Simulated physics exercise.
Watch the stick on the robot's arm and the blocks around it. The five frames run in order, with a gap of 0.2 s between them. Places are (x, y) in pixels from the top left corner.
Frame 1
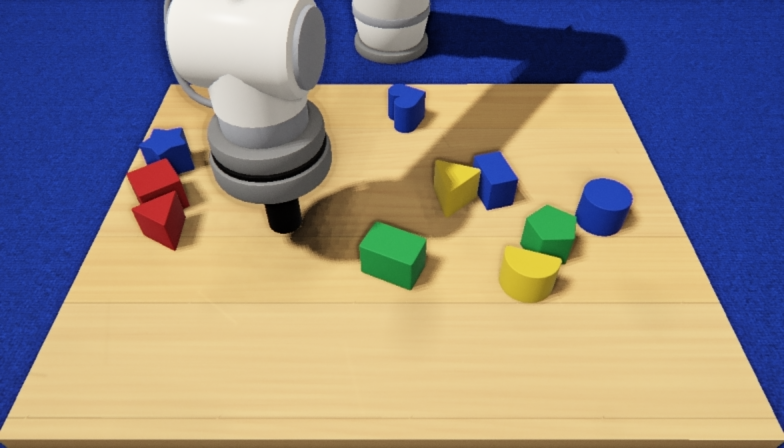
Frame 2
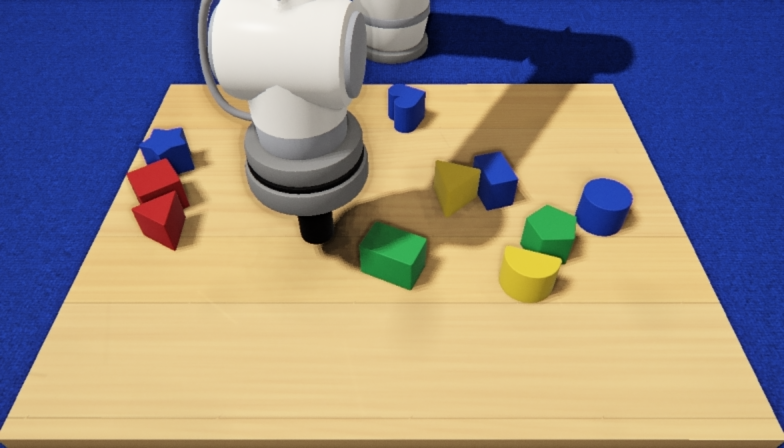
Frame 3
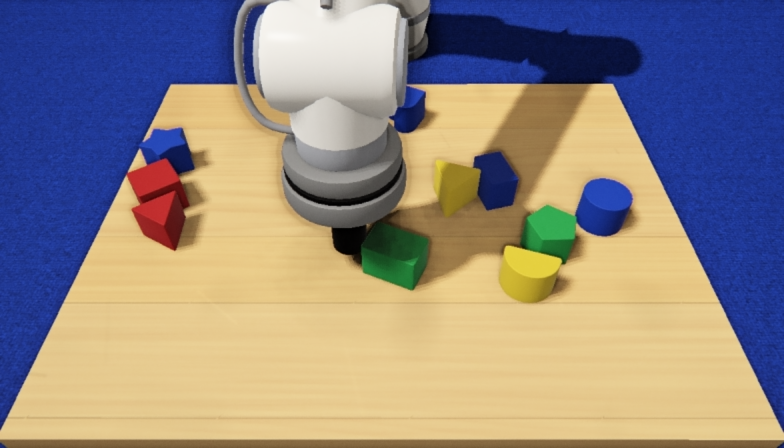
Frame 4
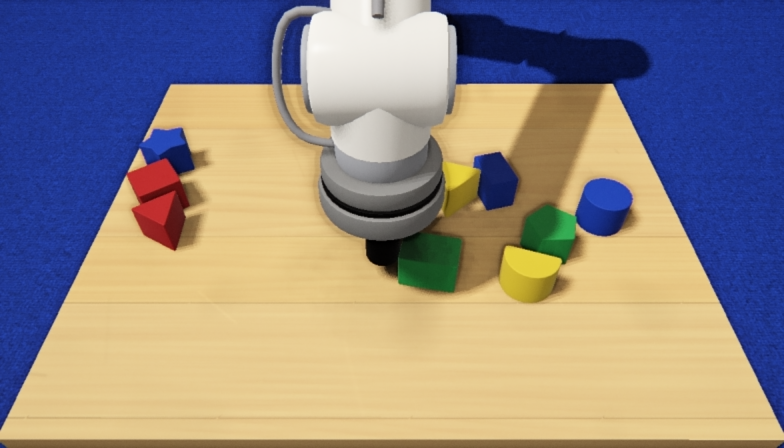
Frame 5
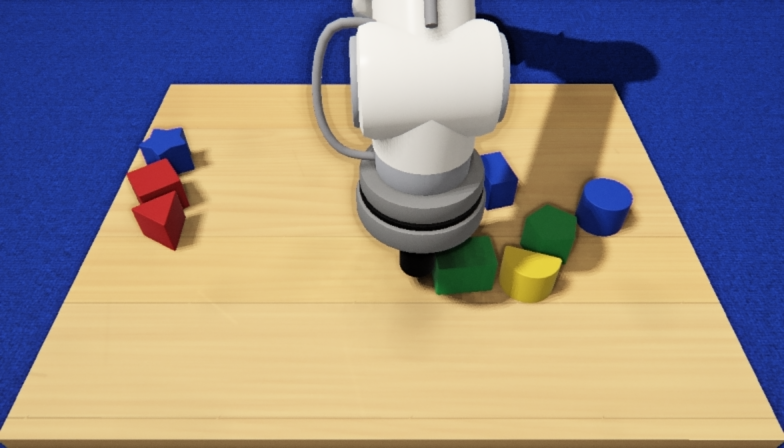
A white and gray robot arm with a black stick moves rightward across a wooden board, approaching a green rectangular block while the other blocks sit still. The stick meets the green block's left side and pushes it right, until it sits close beside the yellow D-shaped block.
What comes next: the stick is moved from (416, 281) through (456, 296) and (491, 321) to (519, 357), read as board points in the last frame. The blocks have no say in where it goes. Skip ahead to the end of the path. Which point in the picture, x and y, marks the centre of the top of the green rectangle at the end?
The green rectangle ends near (517, 258).
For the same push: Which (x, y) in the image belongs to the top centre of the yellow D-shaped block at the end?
It should be at about (571, 261).
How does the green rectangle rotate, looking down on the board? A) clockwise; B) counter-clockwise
Answer: B.
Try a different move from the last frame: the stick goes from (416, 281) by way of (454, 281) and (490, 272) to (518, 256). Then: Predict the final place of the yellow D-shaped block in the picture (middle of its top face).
I'd guess (617, 276).
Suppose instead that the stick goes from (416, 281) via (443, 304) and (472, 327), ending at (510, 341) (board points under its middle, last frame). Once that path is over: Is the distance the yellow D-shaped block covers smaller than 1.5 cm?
Yes - that is the case.
What follows on the original path. One third of the way, stick at (461, 280); green rectangle at (505, 255), turned 30° anticlockwise; yellow D-shaped block at (563, 261), turned 25° clockwise.
Two thirds of the way, stick at (496, 305); green rectangle at (517, 258), turned 45° anticlockwise; yellow D-shaped block at (571, 261), turned 30° clockwise.
At the end, stick at (524, 341); green rectangle at (517, 258), turned 45° anticlockwise; yellow D-shaped block at (571, 261), turned 30° clockwise.
